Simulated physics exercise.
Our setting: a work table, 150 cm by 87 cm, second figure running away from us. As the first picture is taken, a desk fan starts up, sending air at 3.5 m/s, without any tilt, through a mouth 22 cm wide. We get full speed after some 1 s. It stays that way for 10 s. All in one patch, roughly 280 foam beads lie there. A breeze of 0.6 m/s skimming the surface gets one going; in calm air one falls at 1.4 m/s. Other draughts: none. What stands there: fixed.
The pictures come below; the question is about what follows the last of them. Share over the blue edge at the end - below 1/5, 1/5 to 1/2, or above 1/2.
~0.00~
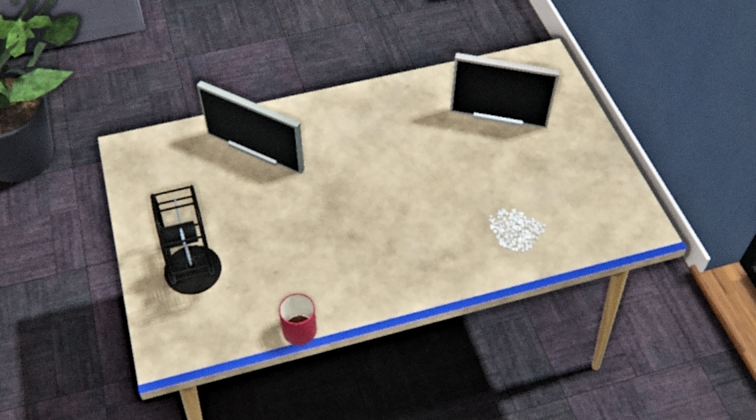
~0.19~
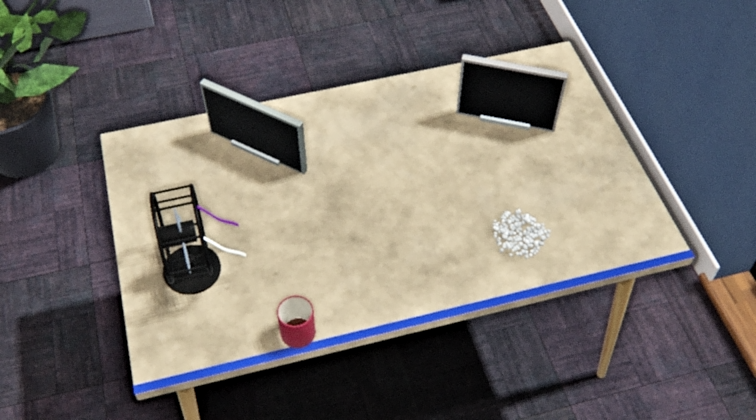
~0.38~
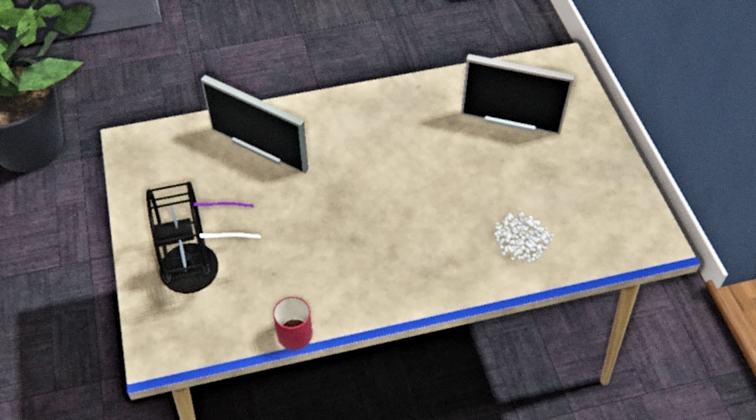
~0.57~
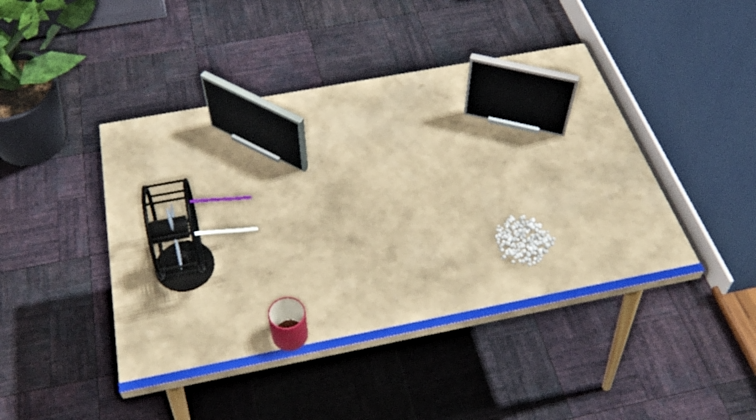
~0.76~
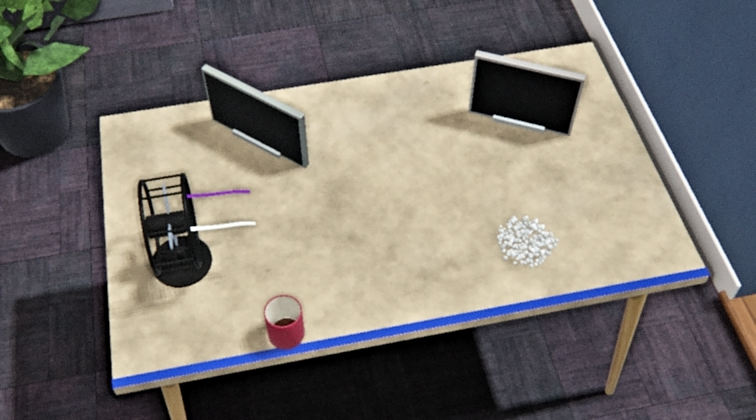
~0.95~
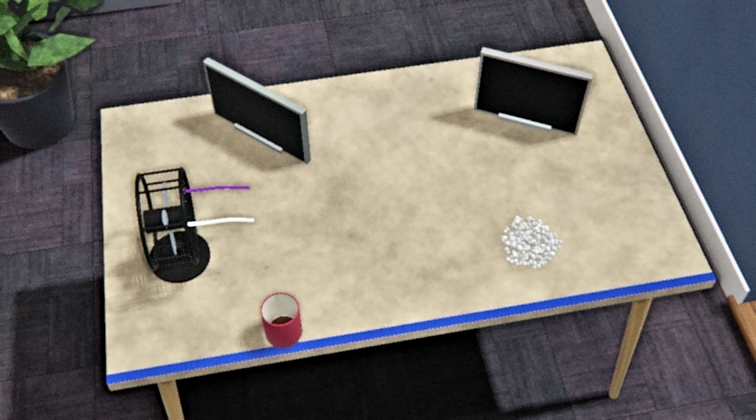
Above 1/2.
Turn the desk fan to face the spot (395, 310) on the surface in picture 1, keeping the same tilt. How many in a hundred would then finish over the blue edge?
Result: Approx. 1 percent.
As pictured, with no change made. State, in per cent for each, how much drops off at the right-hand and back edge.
Estimate: Right-hand ~ 20 %; back ~ 0 %.
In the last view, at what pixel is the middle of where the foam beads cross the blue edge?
Around (622, 297).
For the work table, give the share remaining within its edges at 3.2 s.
I'd say close to 0 % are still there.
After 2.0 s, 0 % are on the move or not yet settled, 81 % are over the blue edge.
After 3.2 s, 0 % are on the move or not yet settled, 81 % are over the blue edge.
After 5.5 s, 0 % are on the move or not yet settled, 81 % are over the blue edge.
After 10.0 s, at the end, 81 % are over the blue edge.
